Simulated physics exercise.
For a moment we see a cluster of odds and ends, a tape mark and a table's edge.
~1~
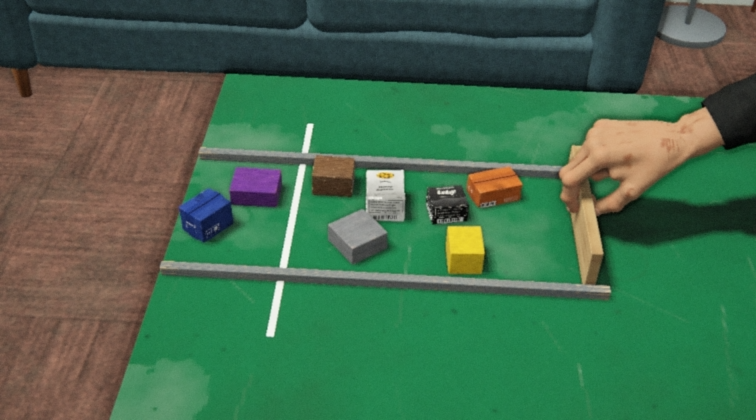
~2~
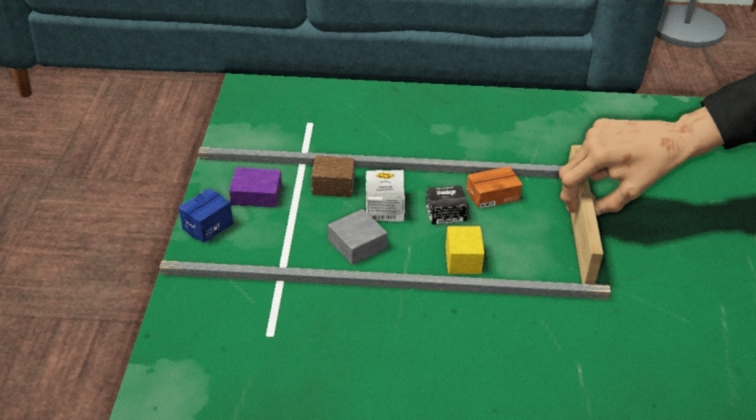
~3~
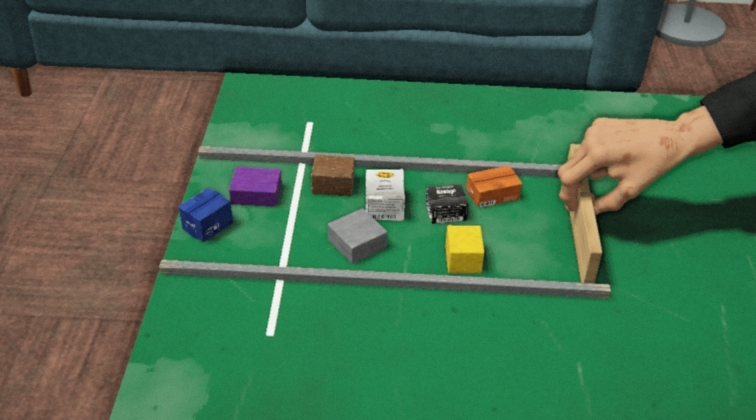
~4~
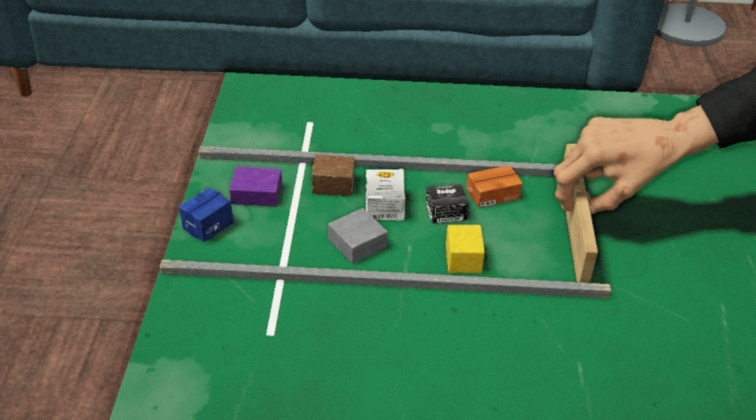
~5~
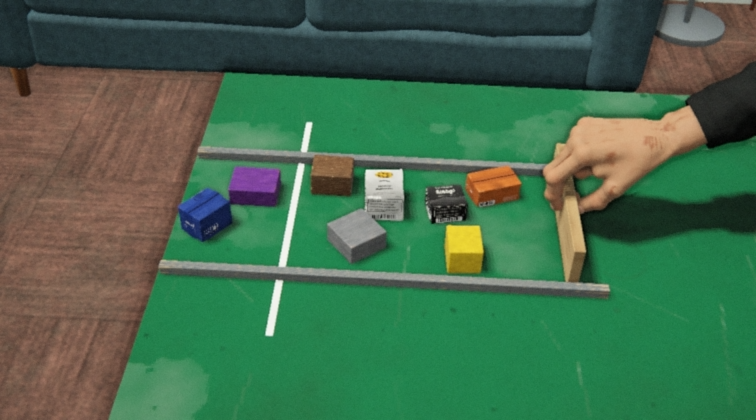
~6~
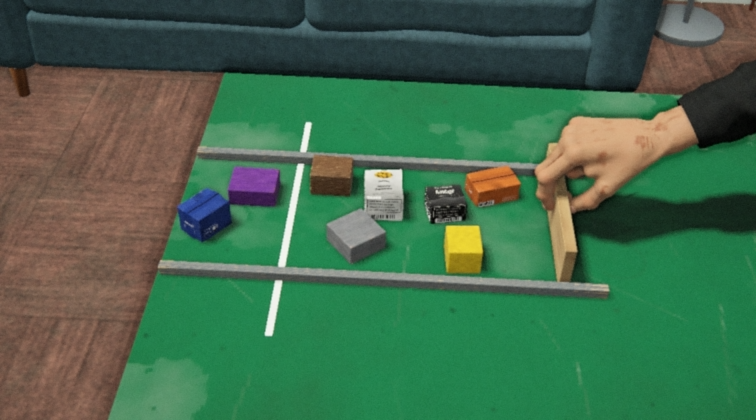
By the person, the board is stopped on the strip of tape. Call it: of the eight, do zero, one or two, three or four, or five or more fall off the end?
Zero fall off.
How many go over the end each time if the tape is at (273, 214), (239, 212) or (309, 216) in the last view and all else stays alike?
Per try in turn: 1, 3, 0.
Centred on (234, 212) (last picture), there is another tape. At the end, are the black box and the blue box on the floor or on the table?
As for the black box, it keeps its spot; as for the blue box, it does not stay.
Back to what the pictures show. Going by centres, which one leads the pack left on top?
Answer: The purple block.
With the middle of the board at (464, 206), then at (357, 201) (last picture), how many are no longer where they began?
The first number is 3, the next one 7.
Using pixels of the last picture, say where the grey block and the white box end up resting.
You'll see the grey block at (232, 231), with the white box at (240, 195).
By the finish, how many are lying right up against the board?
3 are in contact with it.
Early on, none off yet; blue box at rest near (205, 215); purple block at rest near (255, 187); brown block at rest near (332, 176).
A while later, none off yet; blue box at rest near (205, 215); purple block at rest near (252, 187); brown block travelled about its own width near (301, 171).
Further along, none off yet; blue box at rest near (205, 215); purple block travelled a little near (229, 187); brown block travelled well along near (268, 167).
Finally, the number that fall off is zero.
